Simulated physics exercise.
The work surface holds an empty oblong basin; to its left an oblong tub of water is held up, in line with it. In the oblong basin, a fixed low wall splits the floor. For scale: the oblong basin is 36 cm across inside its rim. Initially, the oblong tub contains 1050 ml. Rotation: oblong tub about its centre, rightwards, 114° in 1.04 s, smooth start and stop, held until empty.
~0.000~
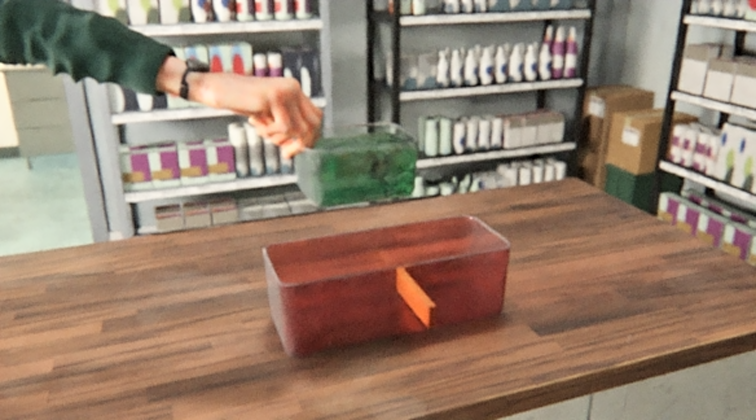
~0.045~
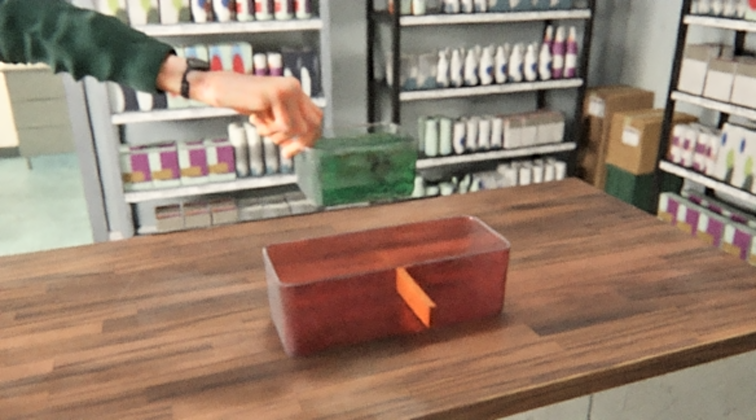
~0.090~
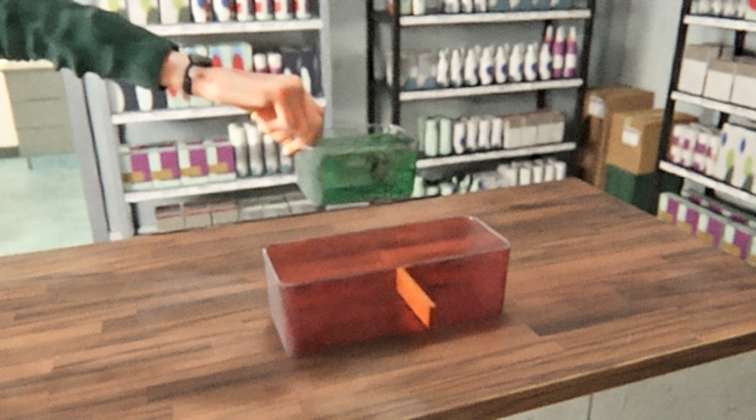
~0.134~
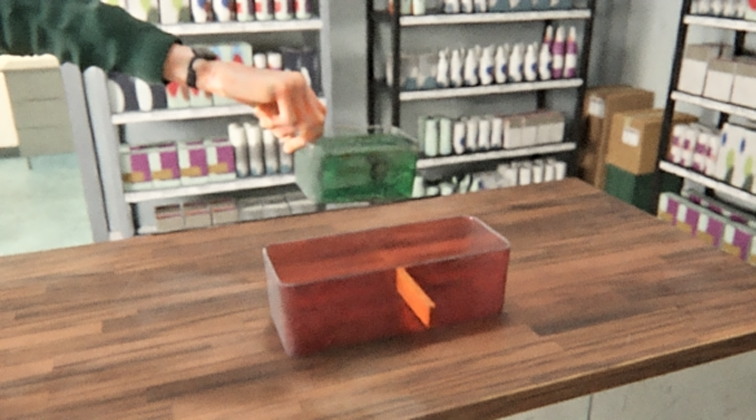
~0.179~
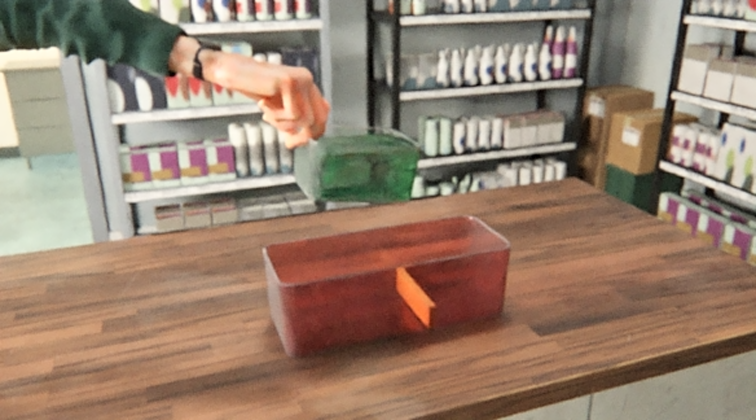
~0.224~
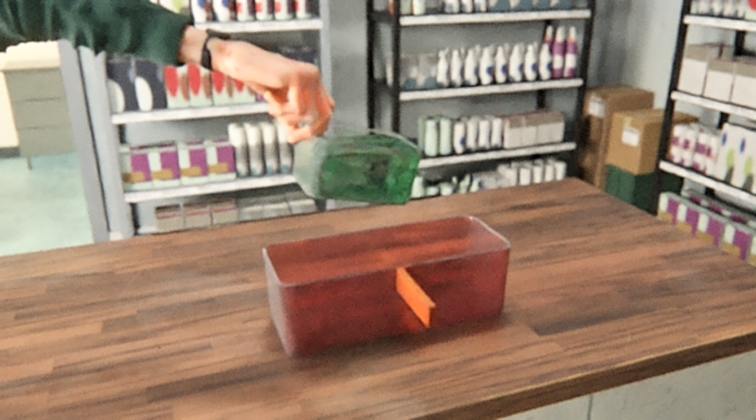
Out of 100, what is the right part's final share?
About 56 out of 100.
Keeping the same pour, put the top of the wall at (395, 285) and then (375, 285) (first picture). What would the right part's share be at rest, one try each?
Some 80 in a hundred, then some 90 in a hundred.
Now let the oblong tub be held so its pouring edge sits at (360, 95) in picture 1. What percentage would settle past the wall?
Result then: Approx. 45 %.
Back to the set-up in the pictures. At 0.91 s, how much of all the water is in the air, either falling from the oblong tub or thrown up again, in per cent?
Close to 9 in every hundred parts.
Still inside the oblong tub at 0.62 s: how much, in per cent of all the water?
Still held: Roughly 42 % of the total.
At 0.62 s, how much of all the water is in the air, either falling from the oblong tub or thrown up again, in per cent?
Roughly 40 percent.
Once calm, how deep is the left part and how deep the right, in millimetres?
Left 12 mm, right 36 mm.
By 0.62 s the tilt is 74° and 42 per cent is still to pour, 0 is left of the wall and 18 right of it.
By 0.91 s the tilt is 110° and 6 per cent is still to pour, 15 is left of the wall and 64 right of it.
By 1.21 s the tilt is 114° and 0 per cent is still to pour, 28 is left of the wall and 63 right of it.
By 1.54 s the tilt is 114° and 0 per cent is still to pour, 34 is left of the wall and 57 right of it.
At rest 35 per cent lies left of the wall, 56 right of it and 9 outside.
